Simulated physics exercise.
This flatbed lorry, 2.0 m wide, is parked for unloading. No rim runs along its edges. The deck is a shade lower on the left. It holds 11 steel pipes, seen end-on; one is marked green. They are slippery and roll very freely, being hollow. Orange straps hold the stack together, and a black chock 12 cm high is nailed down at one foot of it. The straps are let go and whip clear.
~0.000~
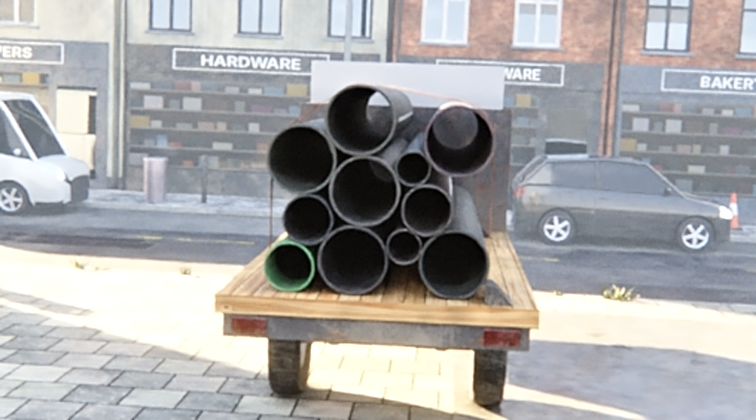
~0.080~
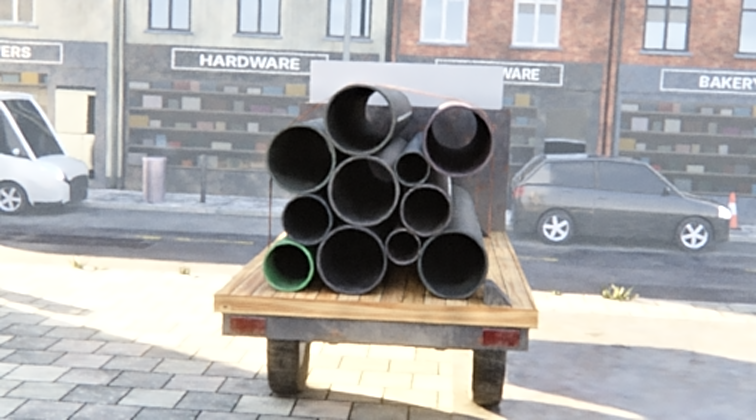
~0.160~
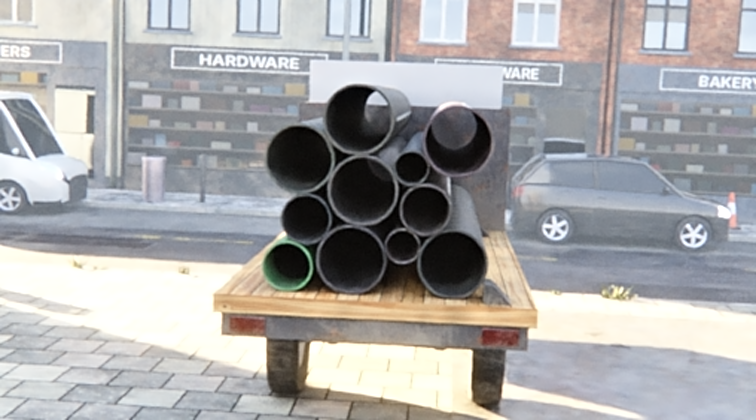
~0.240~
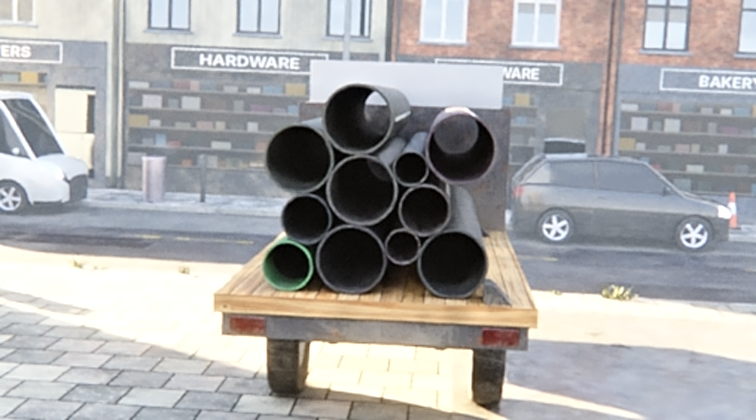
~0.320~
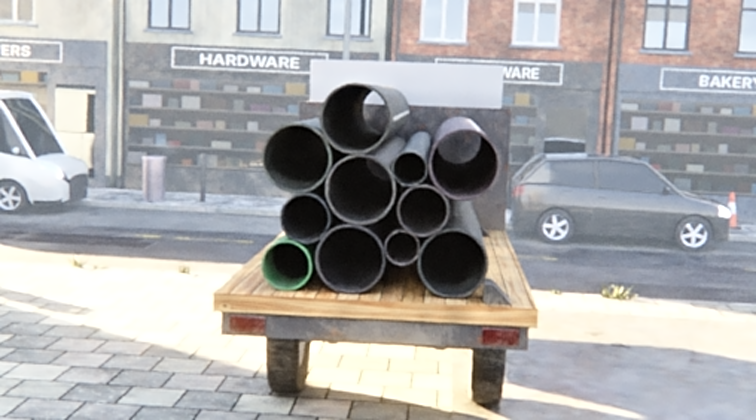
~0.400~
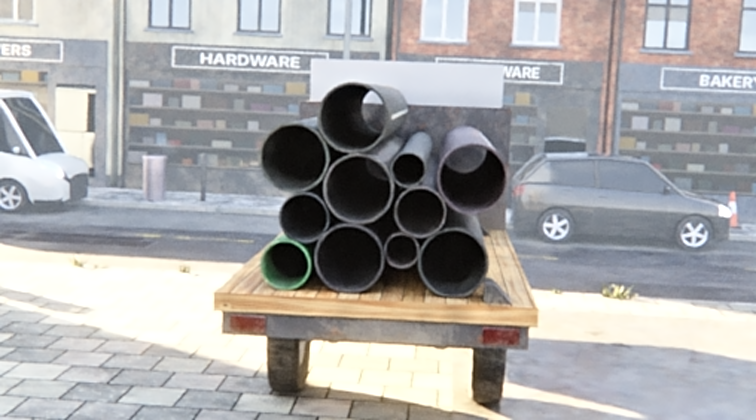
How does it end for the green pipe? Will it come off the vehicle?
Green falls off.
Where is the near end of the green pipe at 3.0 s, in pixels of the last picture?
Near (199, 270).
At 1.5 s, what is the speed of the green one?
About 0.1 m/s.
By 1.5 s, green is on the deck, 35 cm from the left edge, rolling left; 2 of 11 are off.
By 3.0 s, green is dropping off the left side; 5 of 11 are off.
Finally (8.9 s), green is on the ground to the left; 8 of 11 are off.
